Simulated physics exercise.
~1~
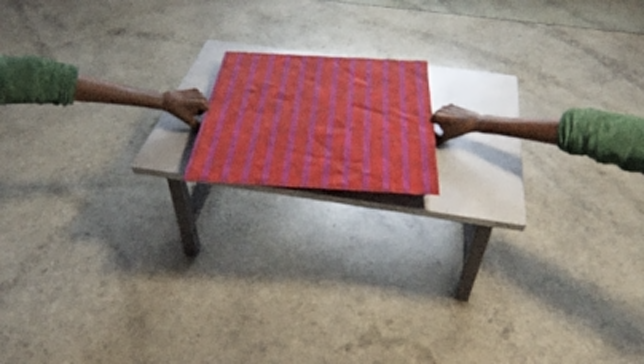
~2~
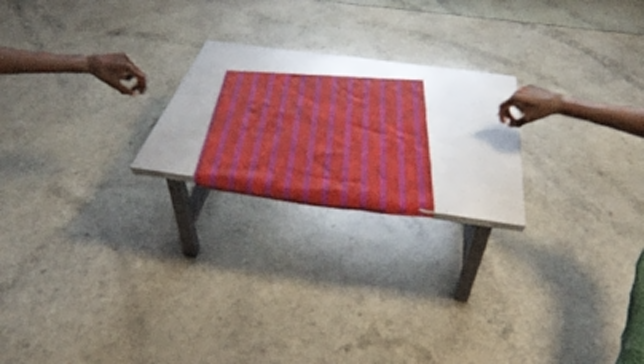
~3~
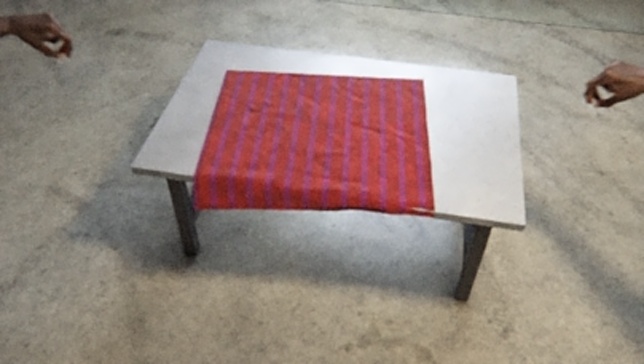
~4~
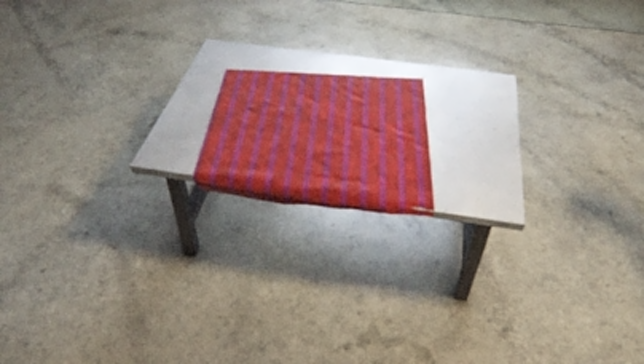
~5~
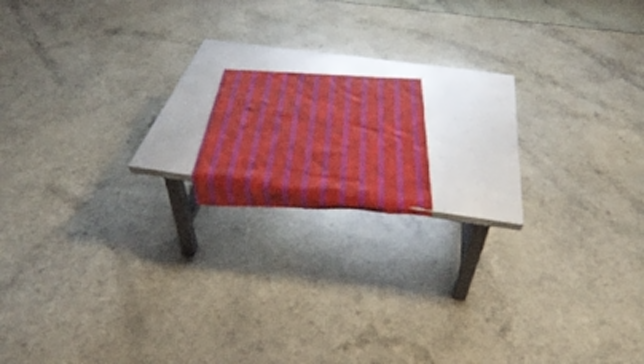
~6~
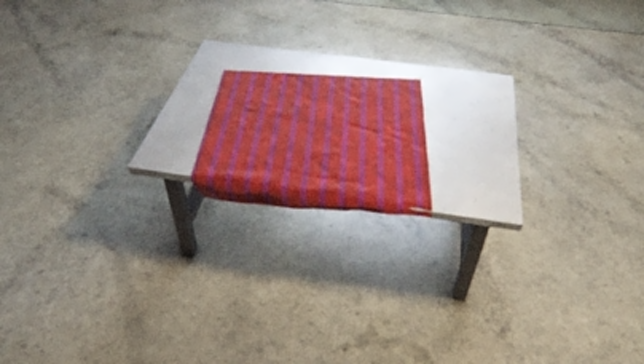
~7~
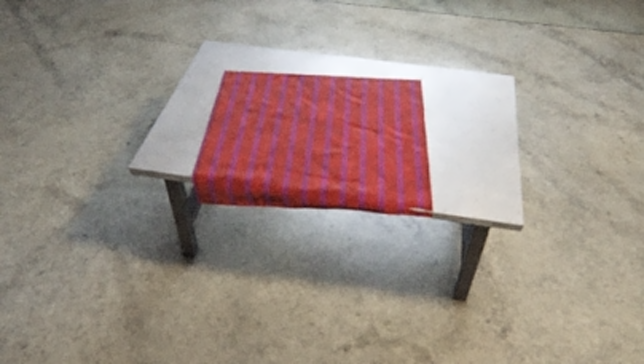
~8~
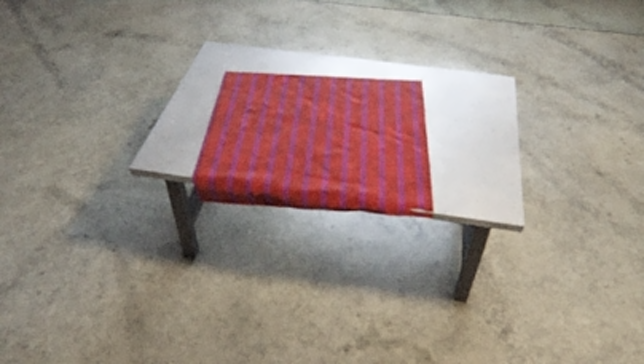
A red cloth with purple stripes, held level by two hands above a pale table, drops onto the tabletop as they let go and withdraw to either side; it stays lying there, its near edge draped slightly over the front.
